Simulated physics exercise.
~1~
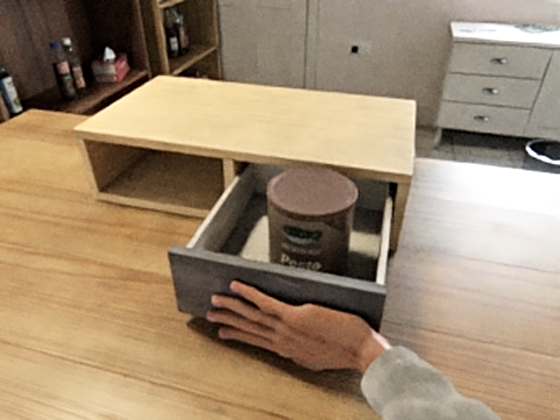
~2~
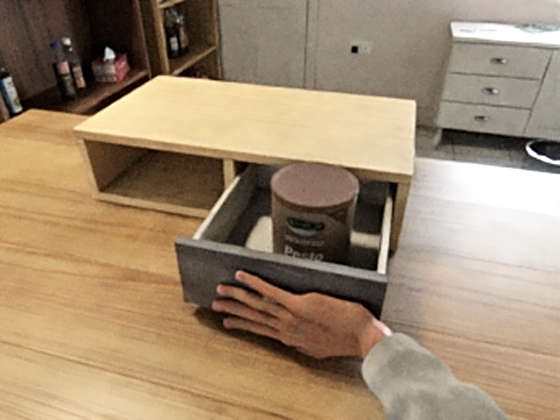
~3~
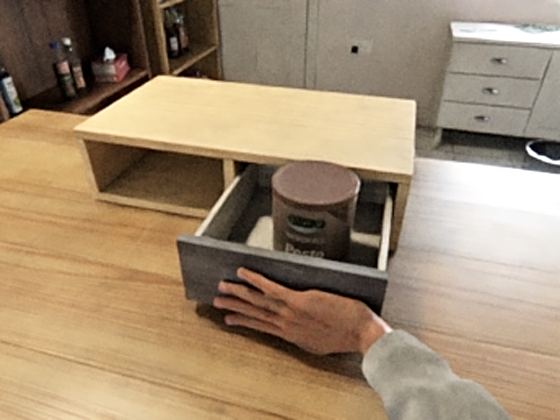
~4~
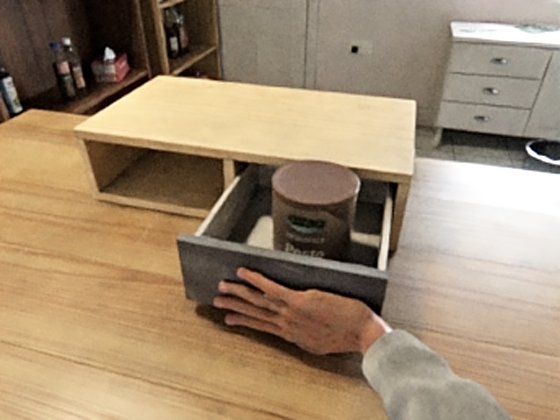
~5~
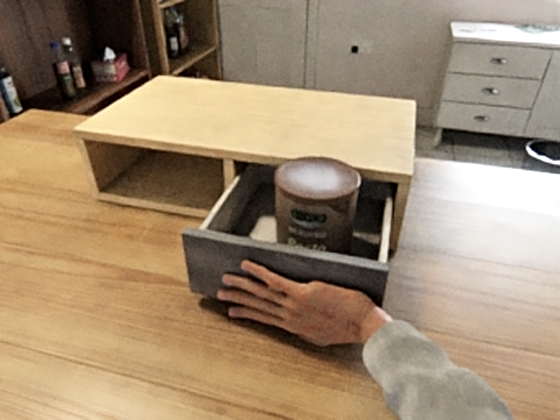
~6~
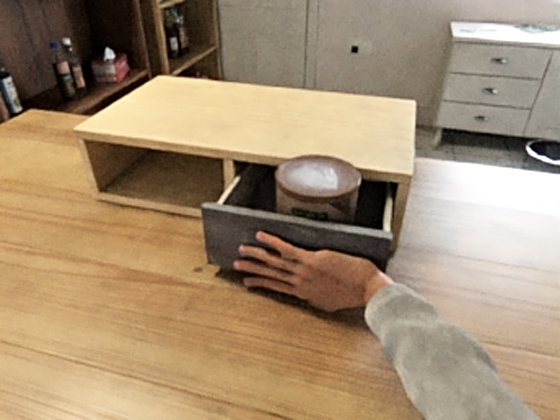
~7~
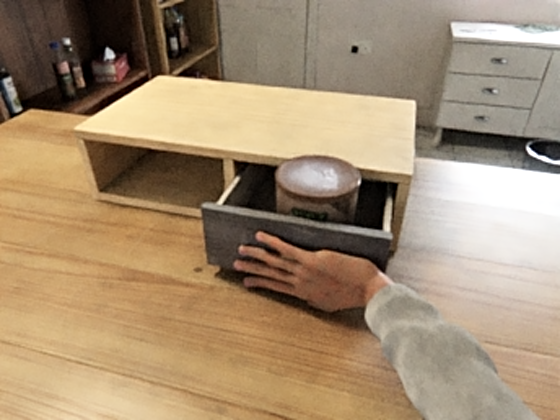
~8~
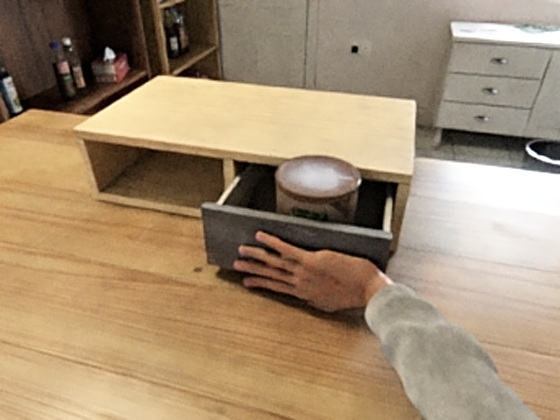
A hand pushed at the front of a grey drawer holding a brown tub, easing it partway into a wooden chest on a table. The drawer slid in a little, then stopped and stayed ajar with the hand still resting against it.
